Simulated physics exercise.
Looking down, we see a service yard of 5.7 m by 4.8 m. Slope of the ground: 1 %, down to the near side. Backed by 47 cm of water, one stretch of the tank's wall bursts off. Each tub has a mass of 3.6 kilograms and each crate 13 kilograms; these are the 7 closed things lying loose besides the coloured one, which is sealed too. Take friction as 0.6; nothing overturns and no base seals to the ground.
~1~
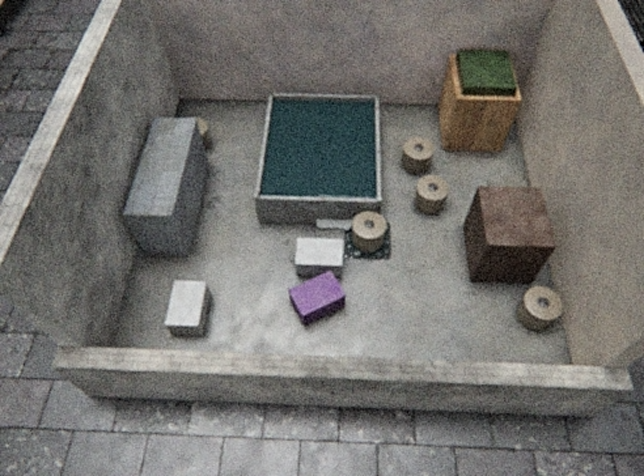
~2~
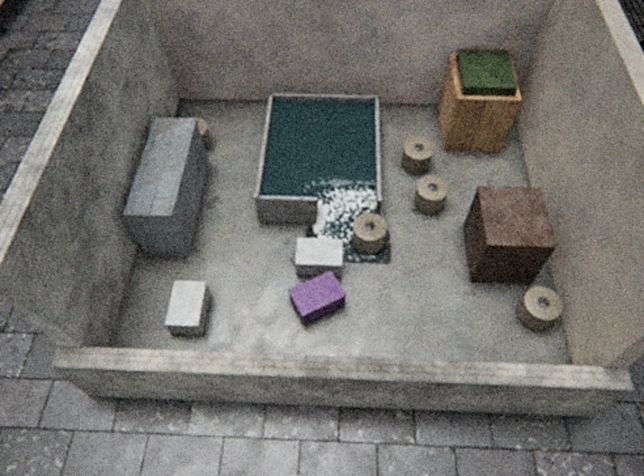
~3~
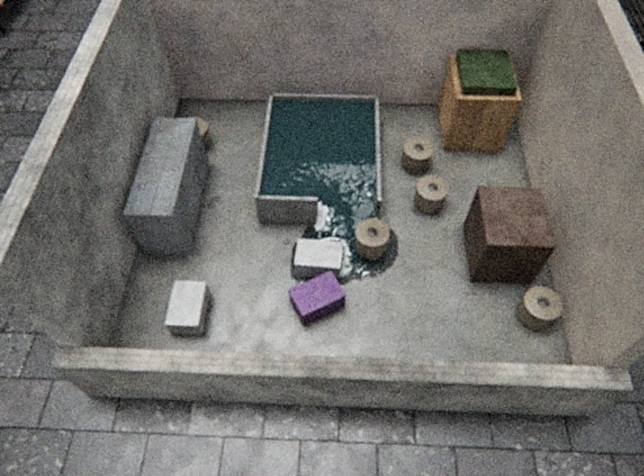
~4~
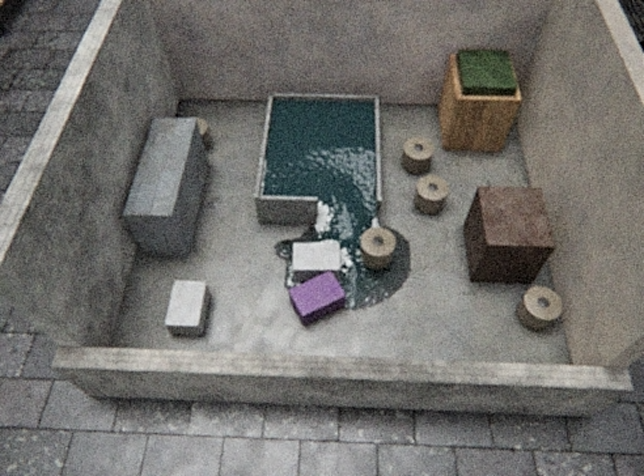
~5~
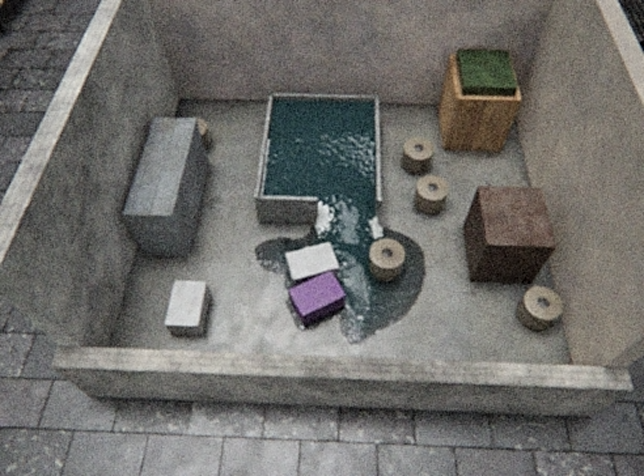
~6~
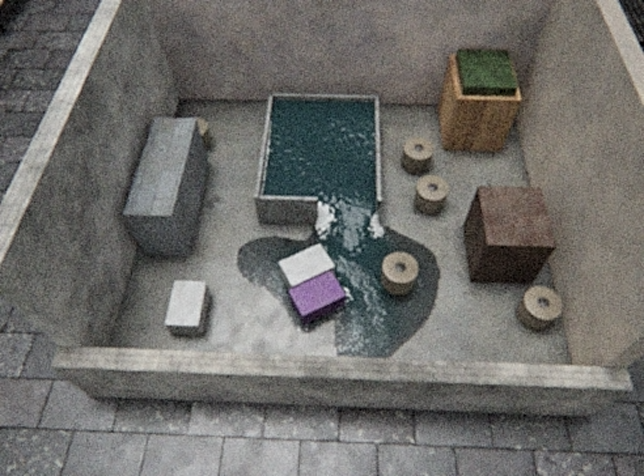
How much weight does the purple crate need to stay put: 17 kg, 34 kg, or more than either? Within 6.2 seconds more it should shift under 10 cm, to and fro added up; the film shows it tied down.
It needs more than 34 kg.
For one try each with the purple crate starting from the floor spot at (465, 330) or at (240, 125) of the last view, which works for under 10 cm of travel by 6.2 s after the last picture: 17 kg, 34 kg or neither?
Taking the two tries in order, both fall short and even the light one works.
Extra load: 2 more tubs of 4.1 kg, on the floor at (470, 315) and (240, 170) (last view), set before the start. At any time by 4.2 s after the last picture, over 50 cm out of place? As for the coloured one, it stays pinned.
The first is over the limit, the second within the limit.
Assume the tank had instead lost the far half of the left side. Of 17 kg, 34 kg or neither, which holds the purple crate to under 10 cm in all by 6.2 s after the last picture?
Note: Low mass sufficient.
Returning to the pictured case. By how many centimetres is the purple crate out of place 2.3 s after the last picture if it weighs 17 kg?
About 200 cm.
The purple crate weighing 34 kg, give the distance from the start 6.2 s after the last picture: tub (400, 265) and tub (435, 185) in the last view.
200 cm and 30 cm.
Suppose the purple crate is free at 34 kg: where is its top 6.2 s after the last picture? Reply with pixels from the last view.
About (200, 334).
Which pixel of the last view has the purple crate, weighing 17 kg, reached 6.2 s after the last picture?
Near (156, 271).
Then, 0.6 s after the last picture the purple crate would be 66 cm from its start with 17 kg and 23 cm from its start with 34 kg; 8 cm of water round it then.
Then, 2.3 s after the last picture the purple crate would be 193 cm from its start with 17 kg and 110 cm from its start with 34 kg; 13 cm of water round it then.
Then, 4.2 s after the last picture the purple crate would be 224 cm from its start with 17 kg and 149 cm from its start with 34 kg; 8 cm of water round it then.
Then, 6.2 s after the last picture the purple crate would be 206 cm from its start with 17 kg and 149 cm from its start with 34 kg; 10 cm of water round it then.
